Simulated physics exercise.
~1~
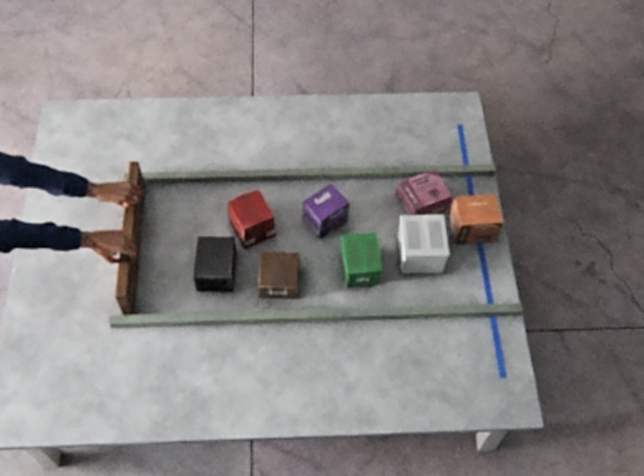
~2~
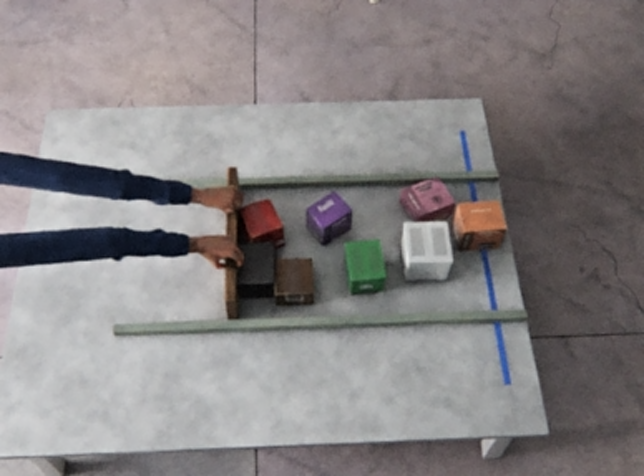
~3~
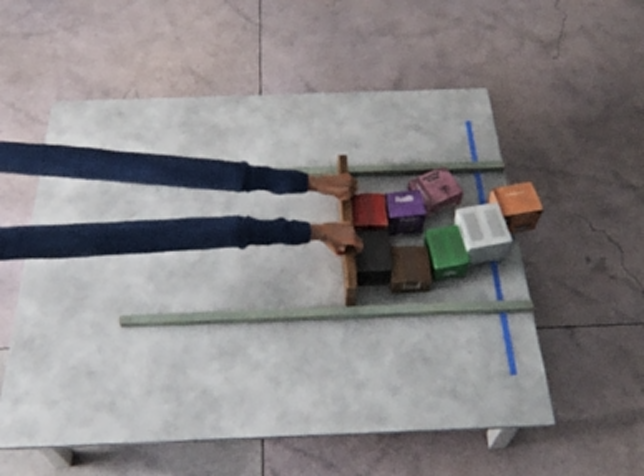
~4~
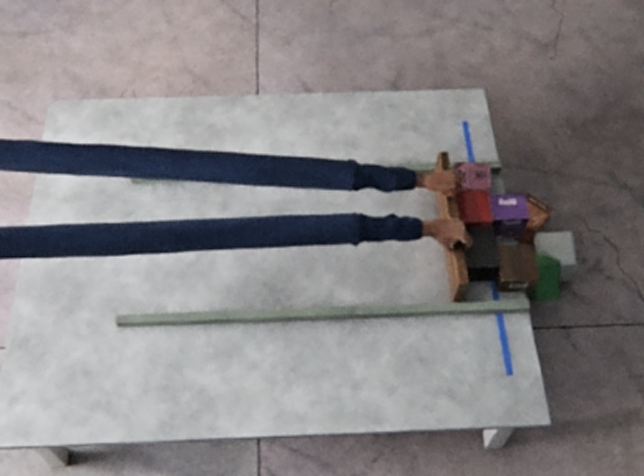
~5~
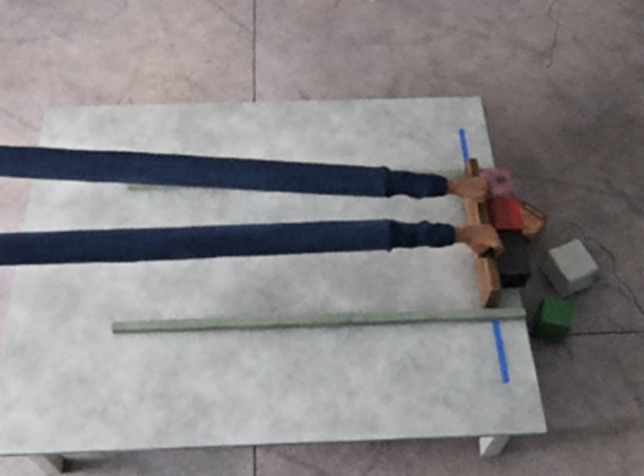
The clip opens on a grey deck where eight boxes of different colours sit scattered between two rails, with a blue tape strip near the right edge. Two hands in dark sleeves push an upright wooden plank to the right, reaching the black and red boxes first. The plank gathers more boxes into a cluster and shoves the white and orange ones towards the edge. Further along, the white box drops off and the green one tips over the end. The plank finally stops around the tape, with at least five boxes lost, the white and green ones lying on the floor.
